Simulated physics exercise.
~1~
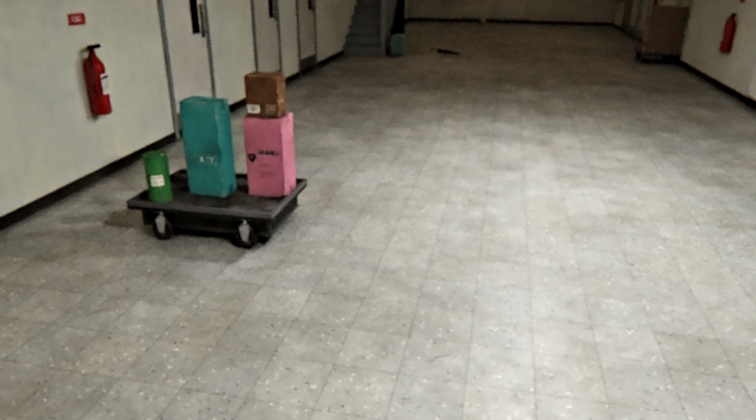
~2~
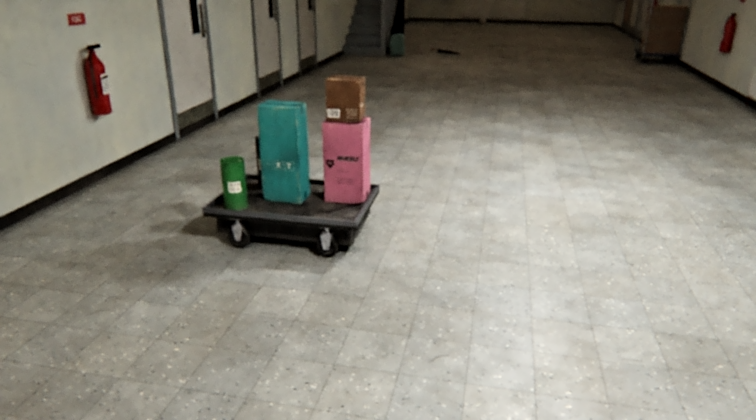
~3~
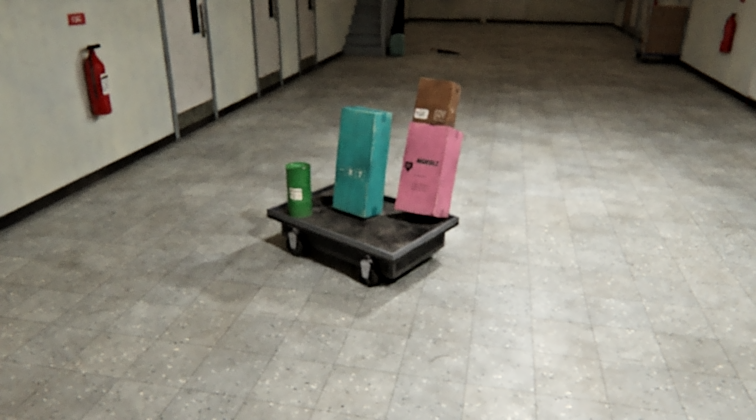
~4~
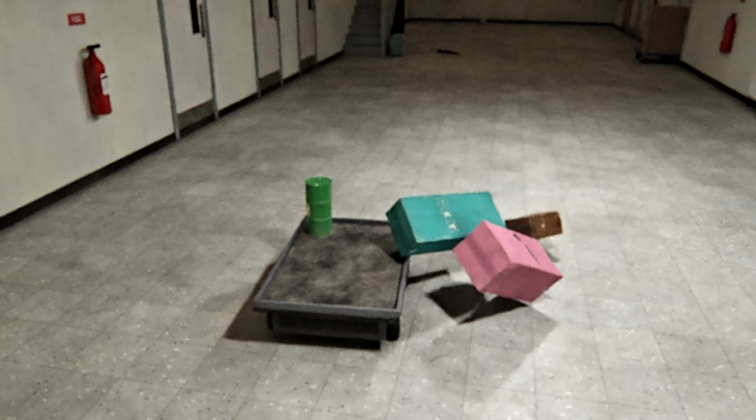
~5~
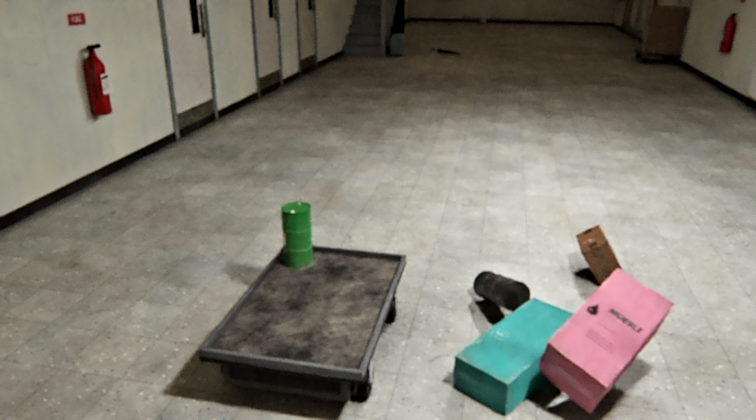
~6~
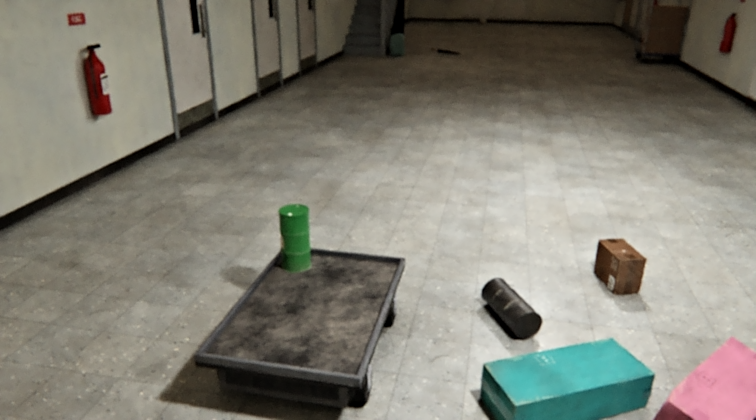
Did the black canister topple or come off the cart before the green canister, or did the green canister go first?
The black canister went first, ending up on the floor to the right of the cart. The green canister never fell and was still standing on the cart at the end.
